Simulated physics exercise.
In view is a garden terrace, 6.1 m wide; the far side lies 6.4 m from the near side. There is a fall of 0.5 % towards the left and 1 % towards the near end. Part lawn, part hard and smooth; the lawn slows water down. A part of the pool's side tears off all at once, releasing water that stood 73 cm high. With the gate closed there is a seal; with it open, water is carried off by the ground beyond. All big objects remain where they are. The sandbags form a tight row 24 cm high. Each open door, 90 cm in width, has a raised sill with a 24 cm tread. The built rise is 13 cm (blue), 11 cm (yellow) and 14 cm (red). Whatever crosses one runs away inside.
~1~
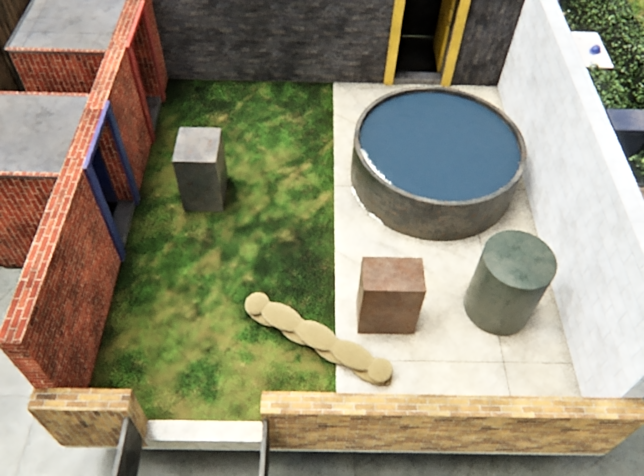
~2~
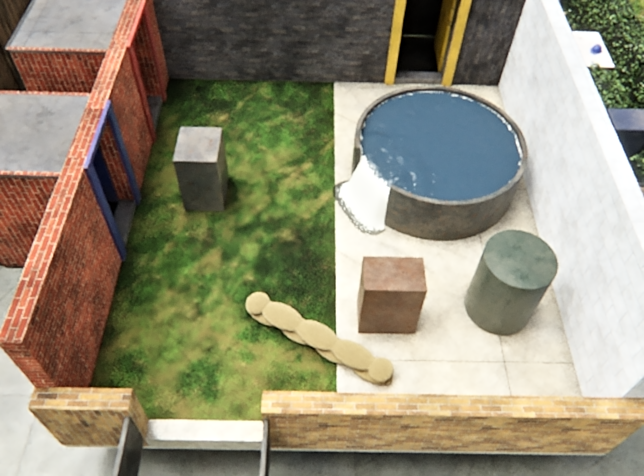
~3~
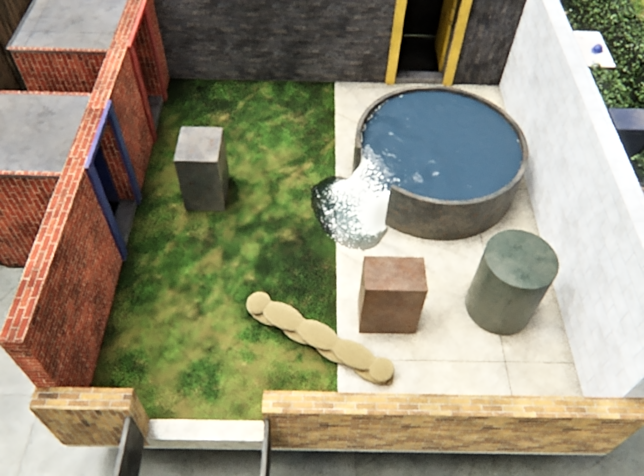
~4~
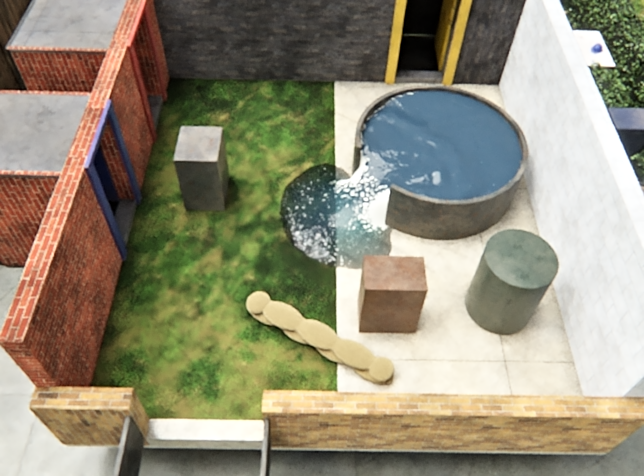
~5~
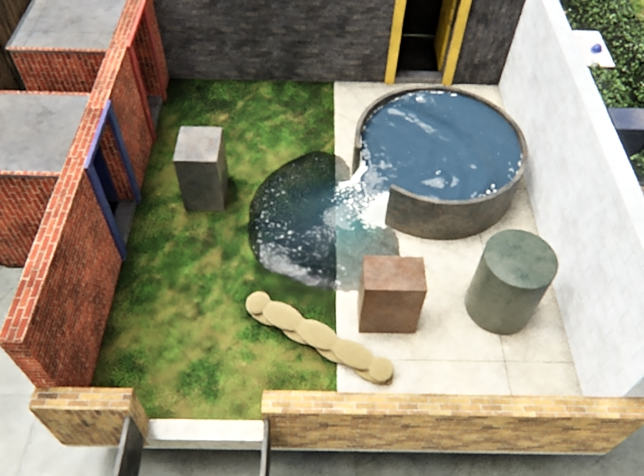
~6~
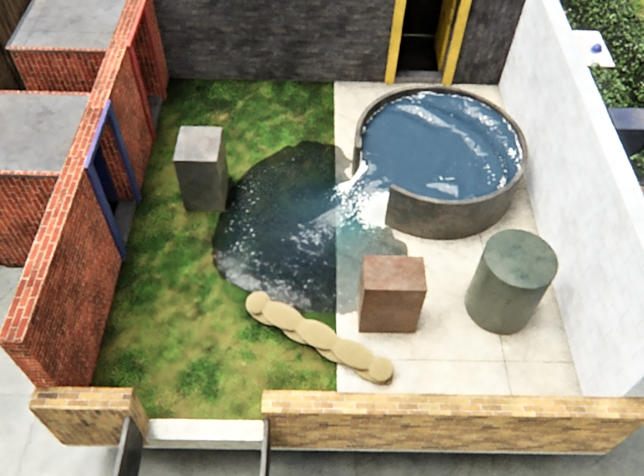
In a walled garden terrace, water burst through the left side of a full round pool, poured onto the pale paving and spread leftward across the grass in a widening dark, foamy puddle.
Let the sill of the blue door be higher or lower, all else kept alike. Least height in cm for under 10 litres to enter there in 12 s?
Roughly 15 cm.
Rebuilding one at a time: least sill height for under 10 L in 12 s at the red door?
The red one would have to be about 7.0 cm high.
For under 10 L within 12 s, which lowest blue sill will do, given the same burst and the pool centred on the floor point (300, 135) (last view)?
That setup calls for roughly 12.0 cm.
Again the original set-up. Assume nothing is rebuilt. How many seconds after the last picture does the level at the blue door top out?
Peak time: About 4.0 s.
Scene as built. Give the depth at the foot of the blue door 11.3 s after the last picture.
Some 10.0 cm.
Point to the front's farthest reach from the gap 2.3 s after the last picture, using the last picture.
Somewhere near the pixel (84, 417).
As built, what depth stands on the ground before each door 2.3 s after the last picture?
In cm: Blue 16, yellow 0, red 0.
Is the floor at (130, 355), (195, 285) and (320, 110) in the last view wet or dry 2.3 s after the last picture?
Soaked; soaked; untouched.
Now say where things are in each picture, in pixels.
The pool at (439, 144) is whole and still, 73 cm deep; the blue door at (113, 182) is dry, in the first frame.
The gap is at (369, 192), the front 0.3 m out at (357, 223); the back of the pool holds 73 cm, in the second frame.
Water pours out at (369, 194) and has run 0.8 m, to (326, 225); about 10 cm deep outside, 73 cm at the back, in the third frame.
The front is at (297, 243), 1.3 m from the gap at (369, 194); 2.0 m2 of floor is wet, 73 cm left at the back, in the fourth frame.
The front is at (259, 253), 1.9 m from the gap at (369, 194); 3.6 m2 of floor is wet, 73 cm left at the back, in the fifth frame.
The front is at (221, 262), 2.4 m from the gap at (369, 193); 5.5 m2 of floor is wet, 70 cm left at the back; 1.3 m in a straight line remain to the blue door at (114, 181), in the sixth frame.
Then, 0.7 s after the last picture water covers 25 % of the floor, deepest (41 cm) near (361, 204); it has not reached the blue door.
Then, 2.3 s after the last picture water covers 55 % of the floor, deepest (32 cm) near (84, 417); 16 cm at the blue door, 7 litres in over its 13 cm sill.
Then, 11.3 s after the last picture water covers 95 % of the floor, deepest (12 cm) near (84, 417); 10 cm at the blue door, 24 litres in over its 13 cm sill.
At the blue door as built, the water peaked near 17 cm, 4.1 s after the last picture.
Run again over the same 12 s with other heights there, 20 litres in over 13.5 cm, 1 litre over 18 cm. The limit of 10 litres is kept from about 15 cm up.
